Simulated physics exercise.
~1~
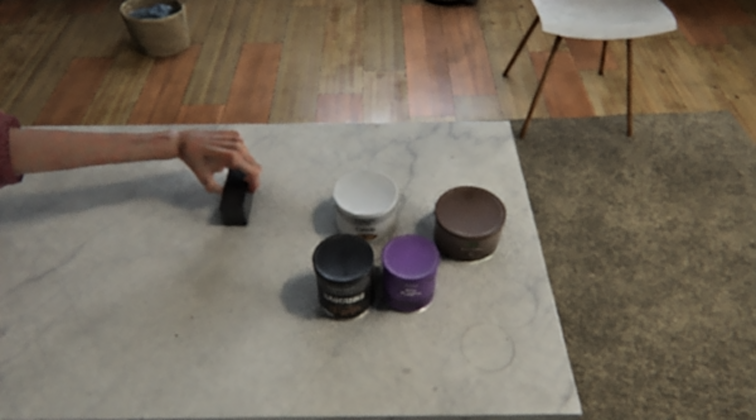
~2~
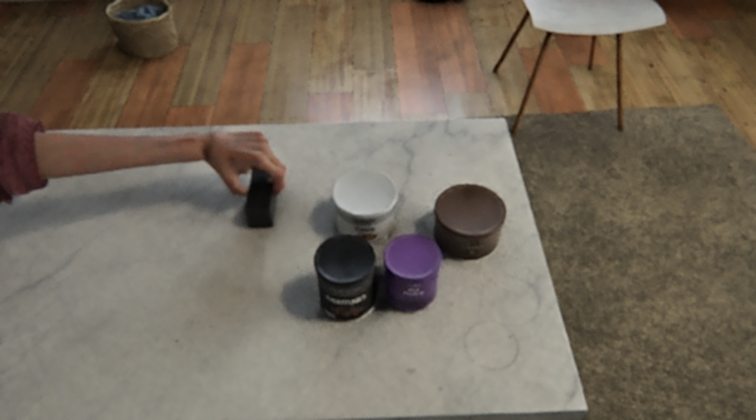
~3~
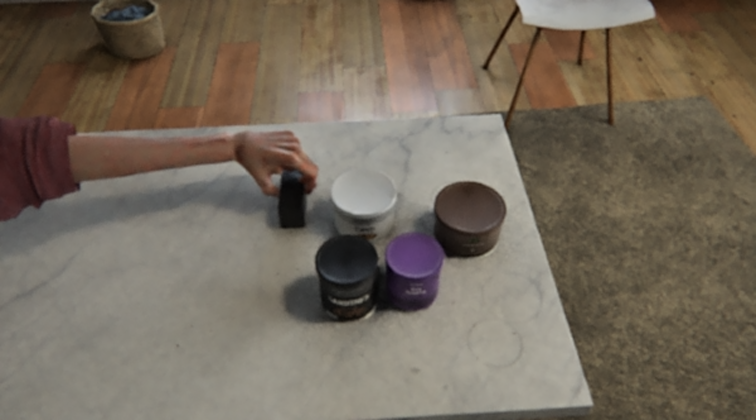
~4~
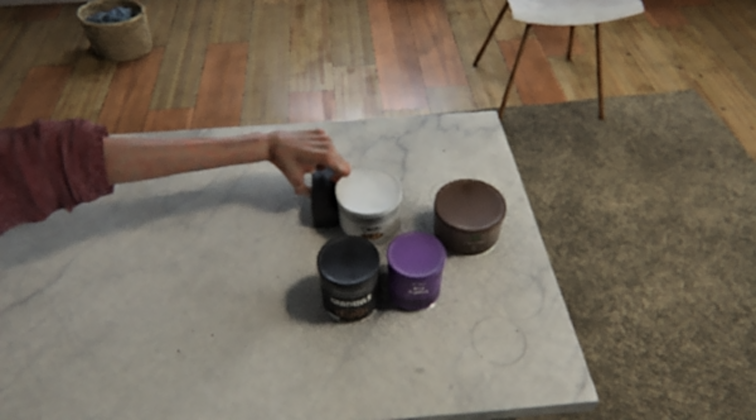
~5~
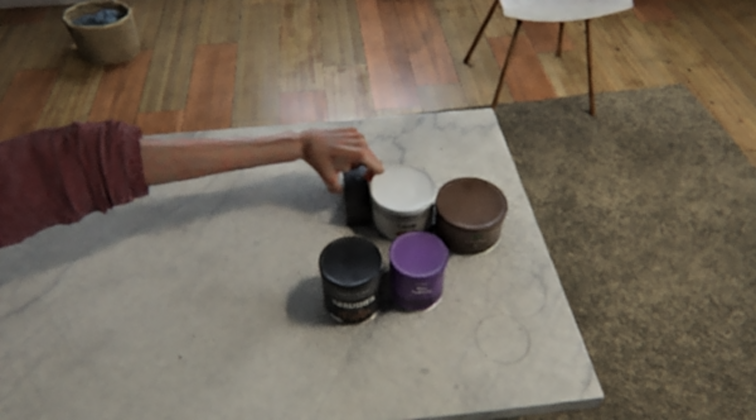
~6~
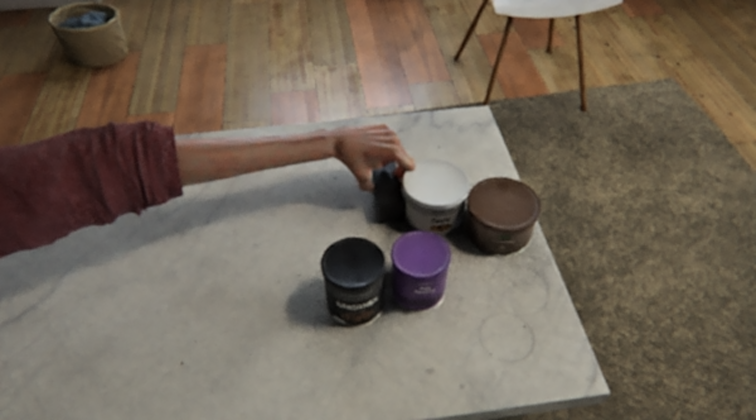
A hand in a dark red sleeve reaches in from the left, holding a small black block upright on a pale marbled tabletop, seen from above in a room with a wooden floor, a rug, a white chair and a basket. A white tub and a brown tub stand to the right, with a black tin and a purple tin nearer the viewer. The hand slides the block rightward until it meets the white tub and pushes it along. The white tub then reaches the brown tub, and both shift right. They end upright and close together beside the block, while the two tins keep their places.
